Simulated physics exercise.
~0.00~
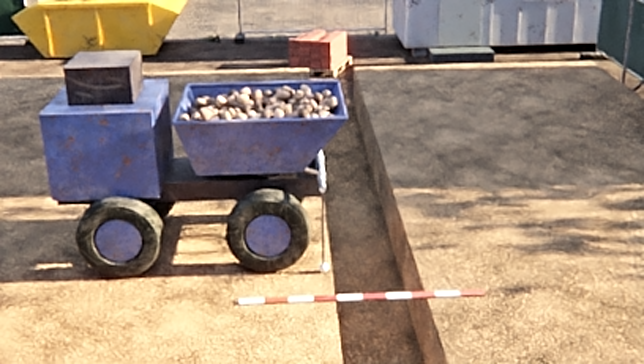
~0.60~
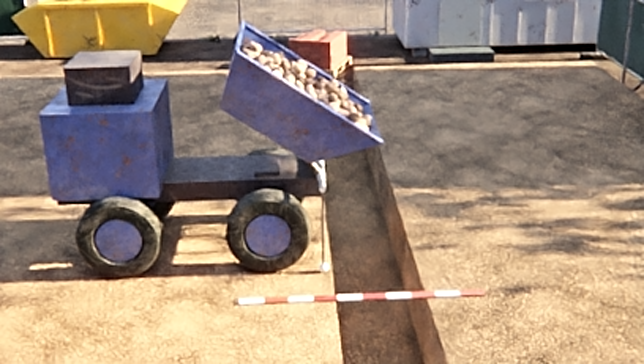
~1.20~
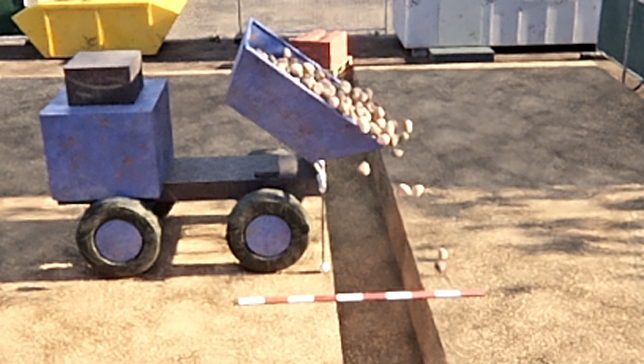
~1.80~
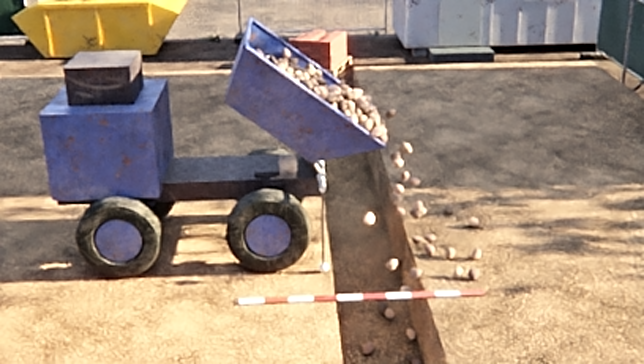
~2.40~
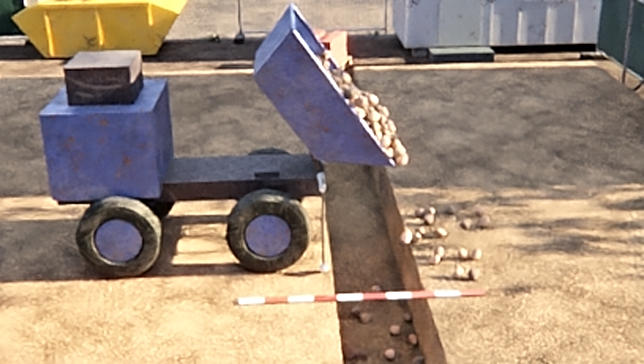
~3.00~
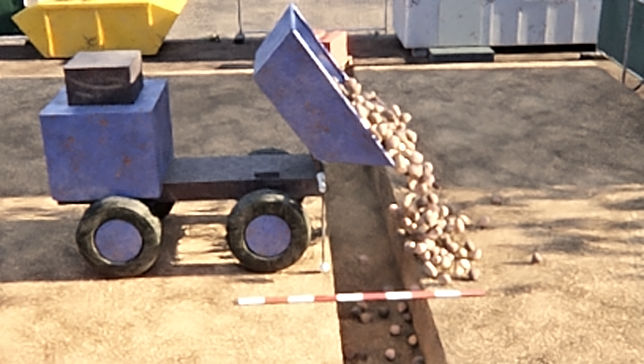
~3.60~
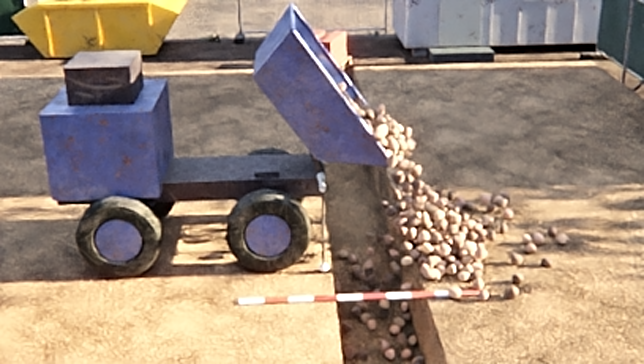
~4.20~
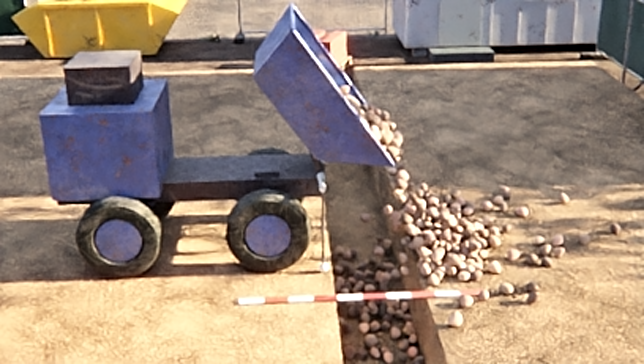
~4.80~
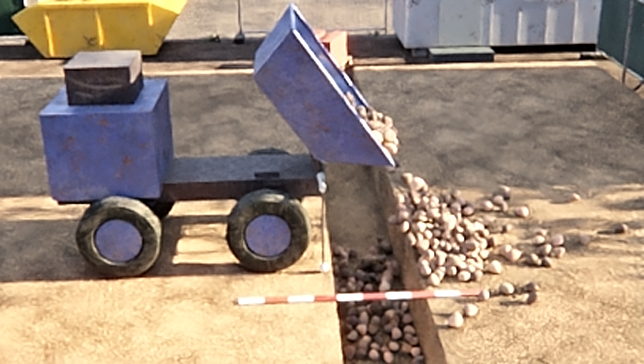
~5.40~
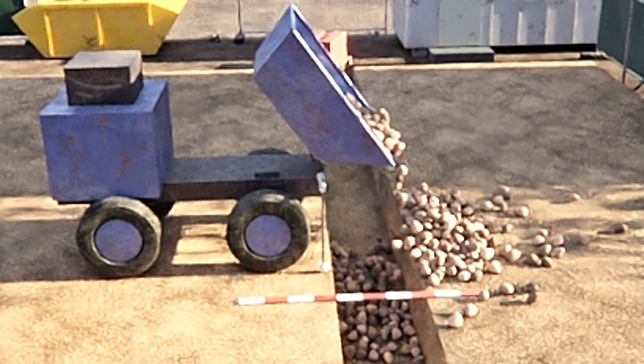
A blue dumper tips its skip, spilling cobbles into and beyond a trench, some remaining inside.
